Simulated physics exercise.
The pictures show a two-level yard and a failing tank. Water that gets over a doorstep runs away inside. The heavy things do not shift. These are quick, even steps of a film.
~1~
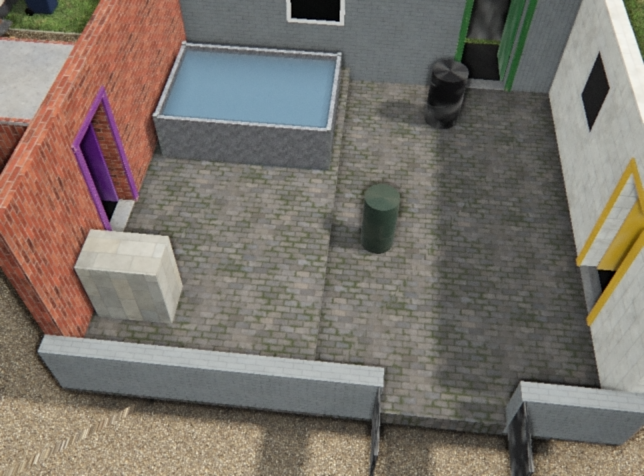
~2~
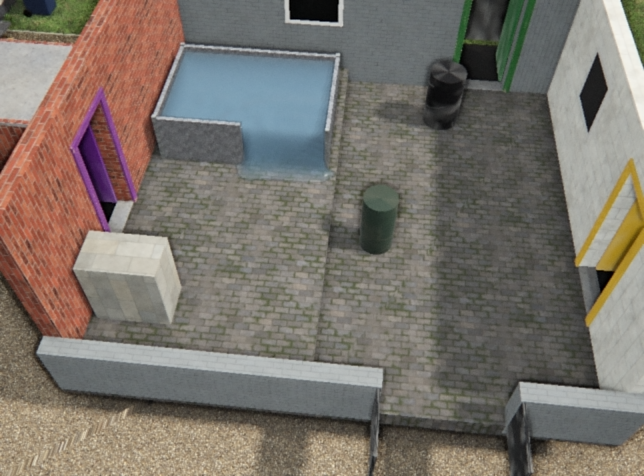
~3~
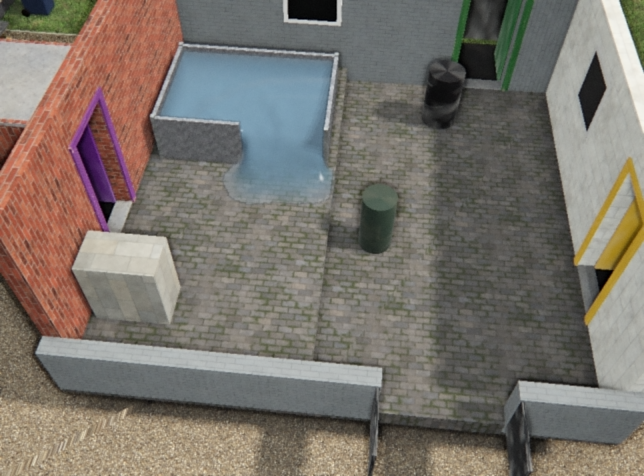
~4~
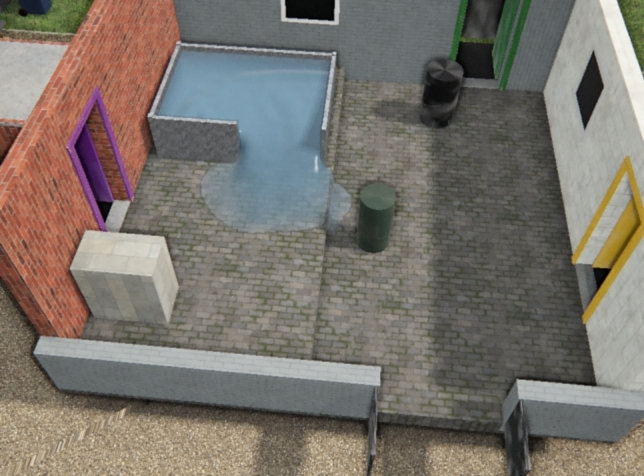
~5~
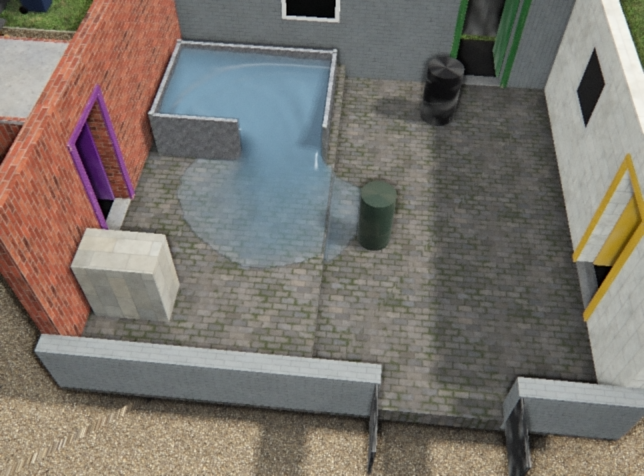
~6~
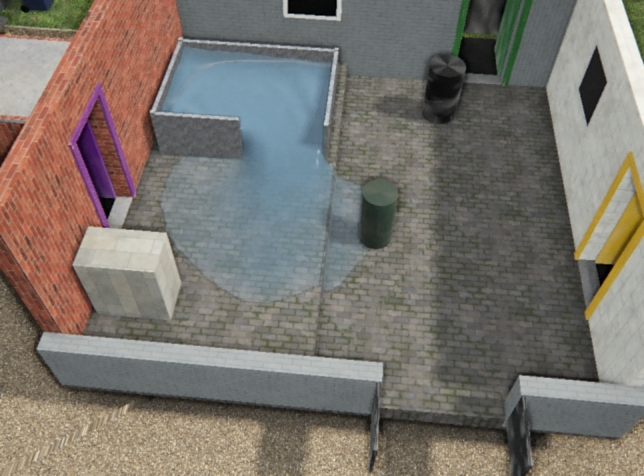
Water sits still in a raised open tank at the back left of a walled, paved yard, then pours through a gap in its front wall. It spreads across the paving in a widening, rounded sheet, reaching around the green barrel and extending toward the pale block on the left.
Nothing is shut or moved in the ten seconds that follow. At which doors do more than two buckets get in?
One by one: The yellow door lets in a lot; the purple door lets in a lot; the green door lets in a lot.
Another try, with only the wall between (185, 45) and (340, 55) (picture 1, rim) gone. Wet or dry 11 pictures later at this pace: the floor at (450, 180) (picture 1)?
Verdict: Flooded.
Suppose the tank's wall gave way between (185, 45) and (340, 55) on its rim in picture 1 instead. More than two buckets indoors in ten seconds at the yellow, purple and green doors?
One by one: Yellow door lets less in; purple door holds; green door lets more in.
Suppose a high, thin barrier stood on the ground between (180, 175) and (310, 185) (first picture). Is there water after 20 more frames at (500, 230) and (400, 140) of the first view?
As listed: Under water, no water.
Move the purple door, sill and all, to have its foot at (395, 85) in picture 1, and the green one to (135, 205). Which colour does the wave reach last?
Last comes the purple door.
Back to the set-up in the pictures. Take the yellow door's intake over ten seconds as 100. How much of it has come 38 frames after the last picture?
Roughly 35 per cent.
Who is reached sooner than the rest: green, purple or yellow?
First comes the purple one.
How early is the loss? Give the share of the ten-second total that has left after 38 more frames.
Some 55 per cent.
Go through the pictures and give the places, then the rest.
Still water in the open tank at (252, 88), in the first frame.
Water pours out at (284, 154) and has run to (331, 172), in the second frame.
Water pours out at (283, 154) and has run to (237, 196), in the third frame.
The front is at (251, 230), out from the gap at (281, 154), in the fourth frame.
Water pours out at (282, 152) and has run to (241, 260), in the fifth frame.
Water pours out at (283, 150) and has run to (240, 294), in the sixth frame.
A moment on, water covers 35 % of the floor; the yellow door not reached, the purple door wet at the sill, nothing in, the green door not reached.
Next, water covers 45 % of the floor; the yellow door not reached, the purple door under two buckets in, the green door not reached.
Then, water covers 55 % of the floor; the yellow door wet at the sill, nothing in, the purple door under two buckets in, the green door not reached.
Later, water covers 70 % of the floor; the yellow door over two buckets in, the purple door over two buckets in, the green door not reached.
In the end, water covers 100 % of the floor; the yellow door far over two buckets in, the purple door far over two buckets in, the green door over two buckets in.
